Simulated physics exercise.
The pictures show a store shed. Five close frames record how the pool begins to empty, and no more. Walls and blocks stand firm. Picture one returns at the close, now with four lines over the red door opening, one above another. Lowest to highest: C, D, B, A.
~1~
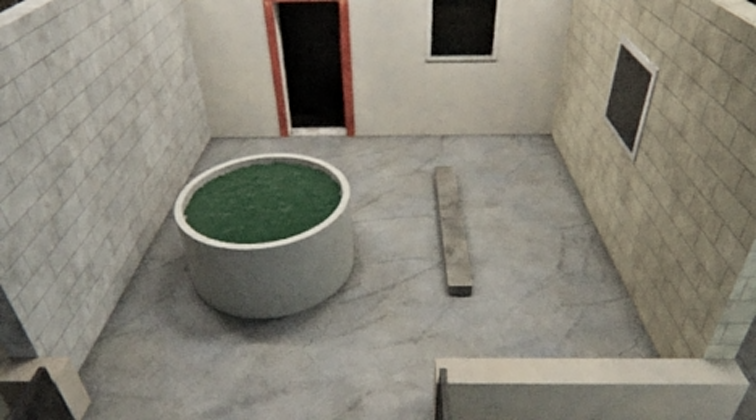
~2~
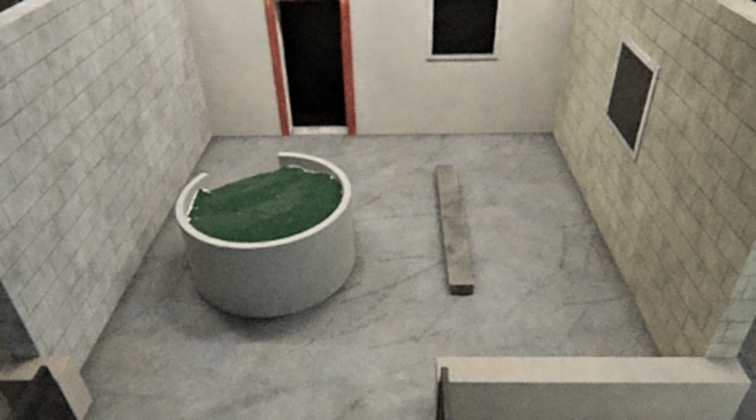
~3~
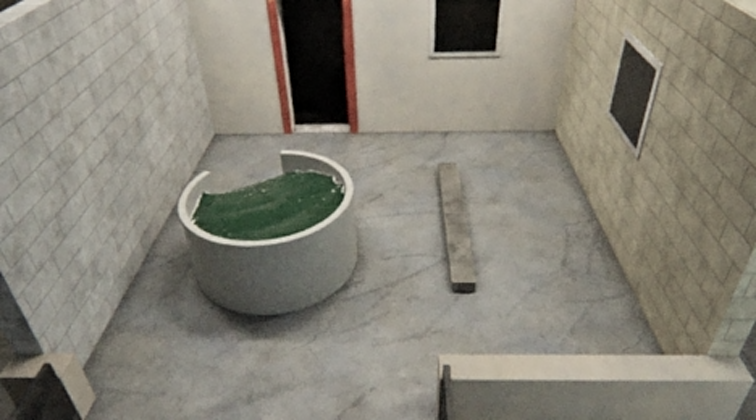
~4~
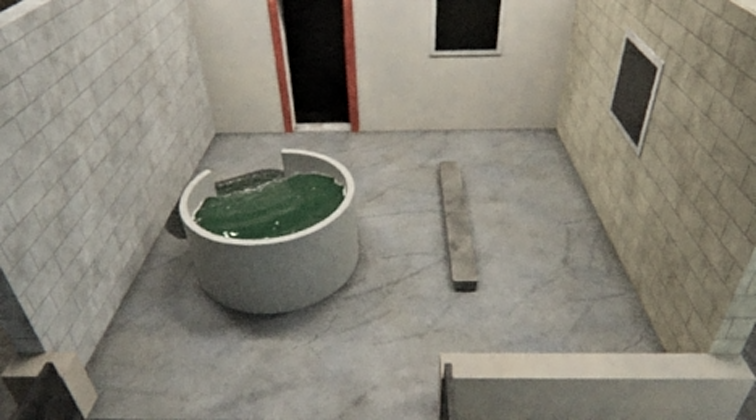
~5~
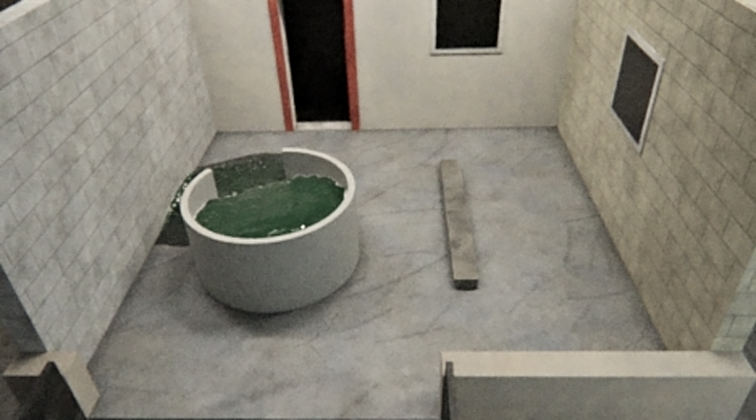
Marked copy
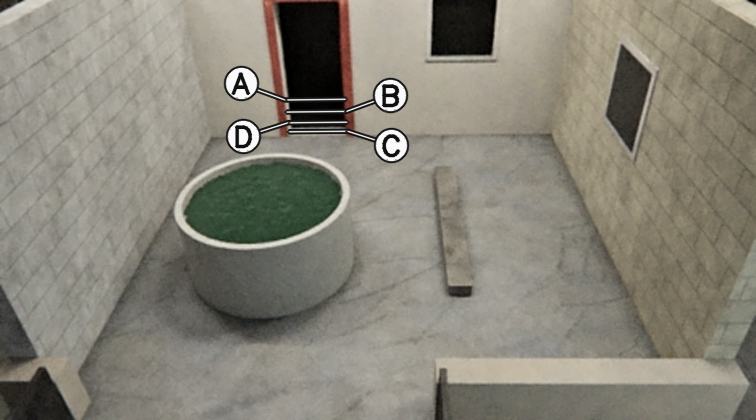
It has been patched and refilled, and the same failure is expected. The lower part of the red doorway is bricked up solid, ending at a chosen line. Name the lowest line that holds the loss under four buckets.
Take D.
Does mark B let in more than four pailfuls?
No.
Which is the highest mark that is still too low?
Mark C.
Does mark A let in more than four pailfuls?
No, not at all.
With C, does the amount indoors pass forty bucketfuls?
No, less.
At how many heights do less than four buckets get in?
Three of them.
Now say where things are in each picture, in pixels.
Water in the pool at rest, its middle at (265, 202); foot of the red doorway at (318, 136); open gate at (249, 353).
Water covers 1 % of the ground, its front hidden from here.
Water covers 4 % of the ground, its front hidden from here.
Water covers 8 % of the ground and shows as far out as (180, 206).
Water covers 12 % of the ground and shows as far out as (195, 170).
On the marked copy, A at (315, 99); B at (316, 111); C at (318, 131); D at (317, 122); from the bottom up C, D, B, A.
For mark A, nothing gets over.
For mark B, nothing gets over.
For mark C, about 12 bucketfuls get in.
For mark D, a splash gets over, under a bucket.
